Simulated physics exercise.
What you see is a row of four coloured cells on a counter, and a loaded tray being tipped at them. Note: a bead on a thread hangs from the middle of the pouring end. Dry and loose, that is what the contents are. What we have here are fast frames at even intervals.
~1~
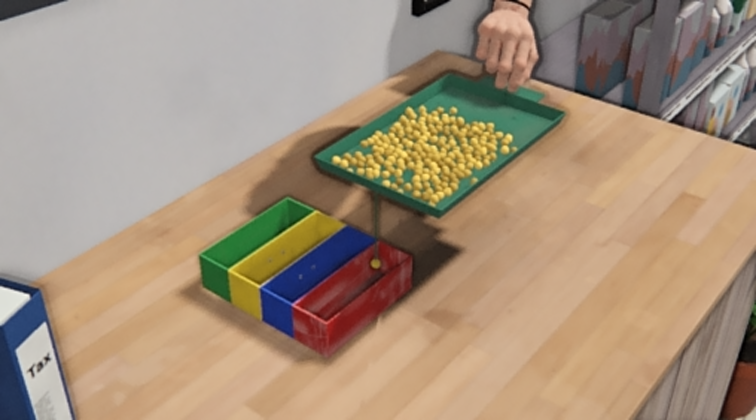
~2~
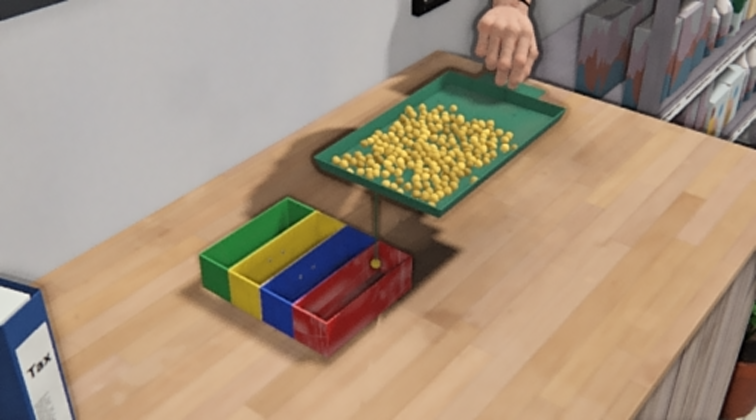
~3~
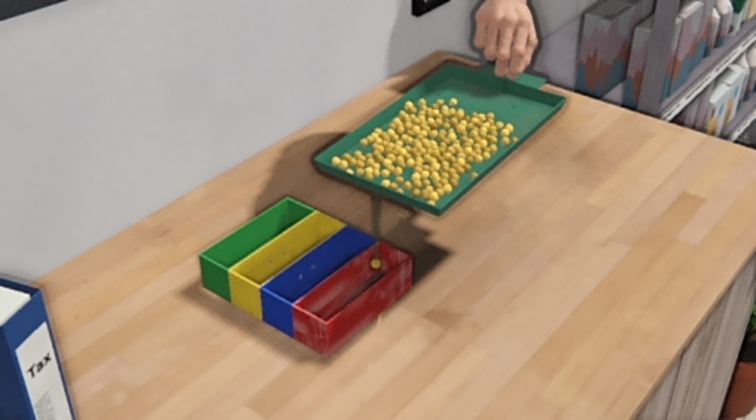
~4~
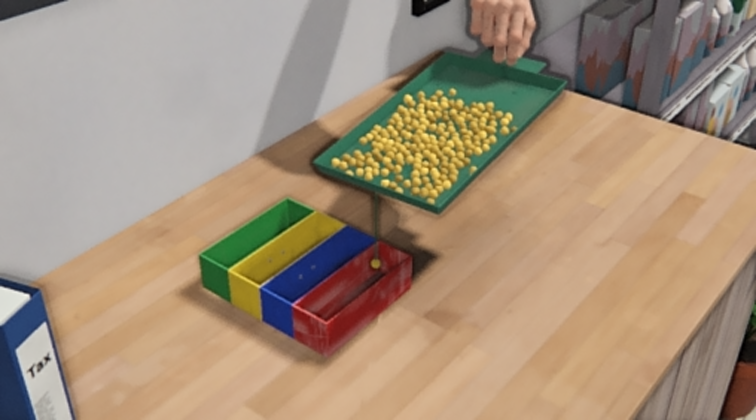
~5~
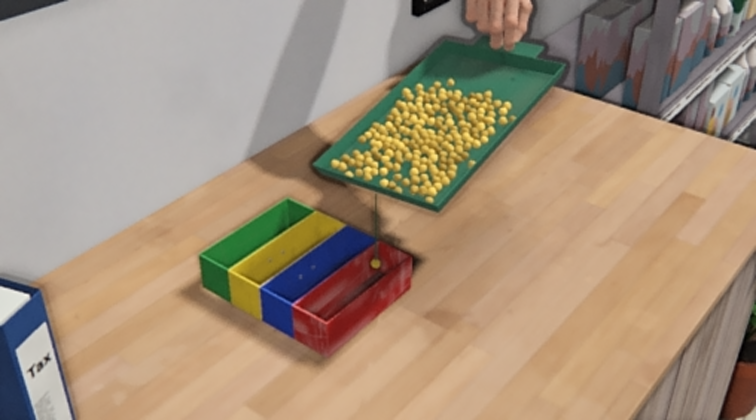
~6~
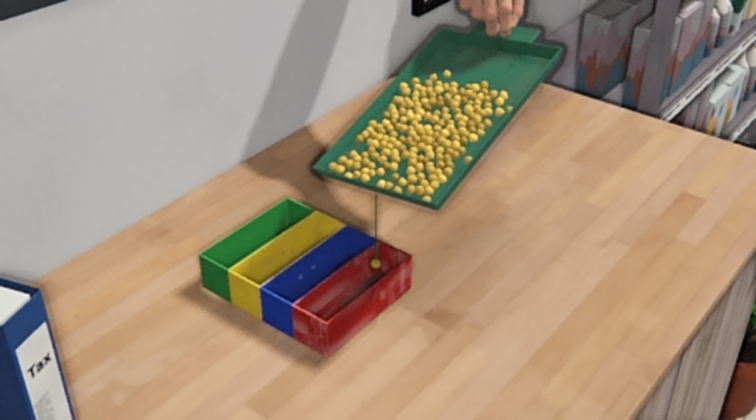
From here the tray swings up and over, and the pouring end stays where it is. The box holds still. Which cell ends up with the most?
The blue cell.
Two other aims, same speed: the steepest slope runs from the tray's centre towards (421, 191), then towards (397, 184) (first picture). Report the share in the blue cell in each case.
0 per cent, then 20 per cent.
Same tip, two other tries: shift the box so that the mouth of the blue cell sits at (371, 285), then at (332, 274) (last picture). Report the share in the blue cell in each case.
About 10 and 30 per cent respectively.
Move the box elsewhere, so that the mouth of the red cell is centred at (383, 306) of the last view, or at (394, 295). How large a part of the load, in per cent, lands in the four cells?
About 100 per cent, then about 100 per cent.
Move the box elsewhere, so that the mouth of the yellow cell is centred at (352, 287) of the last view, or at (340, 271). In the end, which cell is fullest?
First place: The cell in green; second place: The green one.
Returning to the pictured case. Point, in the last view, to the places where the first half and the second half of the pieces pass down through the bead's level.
The early half goes through (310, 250), the late half through (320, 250).
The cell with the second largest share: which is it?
The second spot goes to that yellow cell.
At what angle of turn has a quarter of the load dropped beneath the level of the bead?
95°, roughly.
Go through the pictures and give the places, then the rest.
Corners of the pouring end near (321, 156) and (440, 206), level; middle of the load near (427, 152), puffed corn balls; bead on its thread near (376, 264); green cell near (215, 275); yellow cell near (246, 292); blue cell near (277, 310); red cell near (311, 328), in the first picture.
Corners of the pouring end near (321, 157) and (439, 206), level; middle of the load near (427, 151), in the second picture.
Corners of the pouring end near (321, 158) and (439, 204), tipped barely, lowest at the left corner; middle of the load near (427, 147), in the third picture.
Corners of the pouring end near (320, 161) and (437, 203), tipped a little, lowest at the left corner; middle of the load near (426, 142), in the fourth picture.
Corners of the pouring end near (319, 163) and (436, 201), tipped a little, lowest at the left corner; middle of the load near (425, 137), in the fifth picture.
Corners of the pouring end near (319, 165) and (434, 200), tipped clearly, lowest at the left corner; middle of the load near (421, 133); green cell near (215, 275); yellow cell near (246, 292); blue cell near (277, 310); red cell near (311, 328), in the sixth picture.
Shortly afterwards, tray tipped steeply; all but a few on the tray; only a few falling or outside the box.
Next, tray tipped right over; near a quarter on the tray; near a quarter in the blue cell; near a quarter in the yellow cell; a little in the red cell; near a quarter falling or outside the box.
Some moments later, tray tipped past a quarter turn; near half in the blue cell; near a third in the yellow cell; near a quarter in the red cell; only a few falling or outside the box.
In the end, tray tipped past a quarter turn; near half in the blue cell; near a third in the yellow cell; near a quarter in the red cell; none at all in the green cell; only a few outside the box.
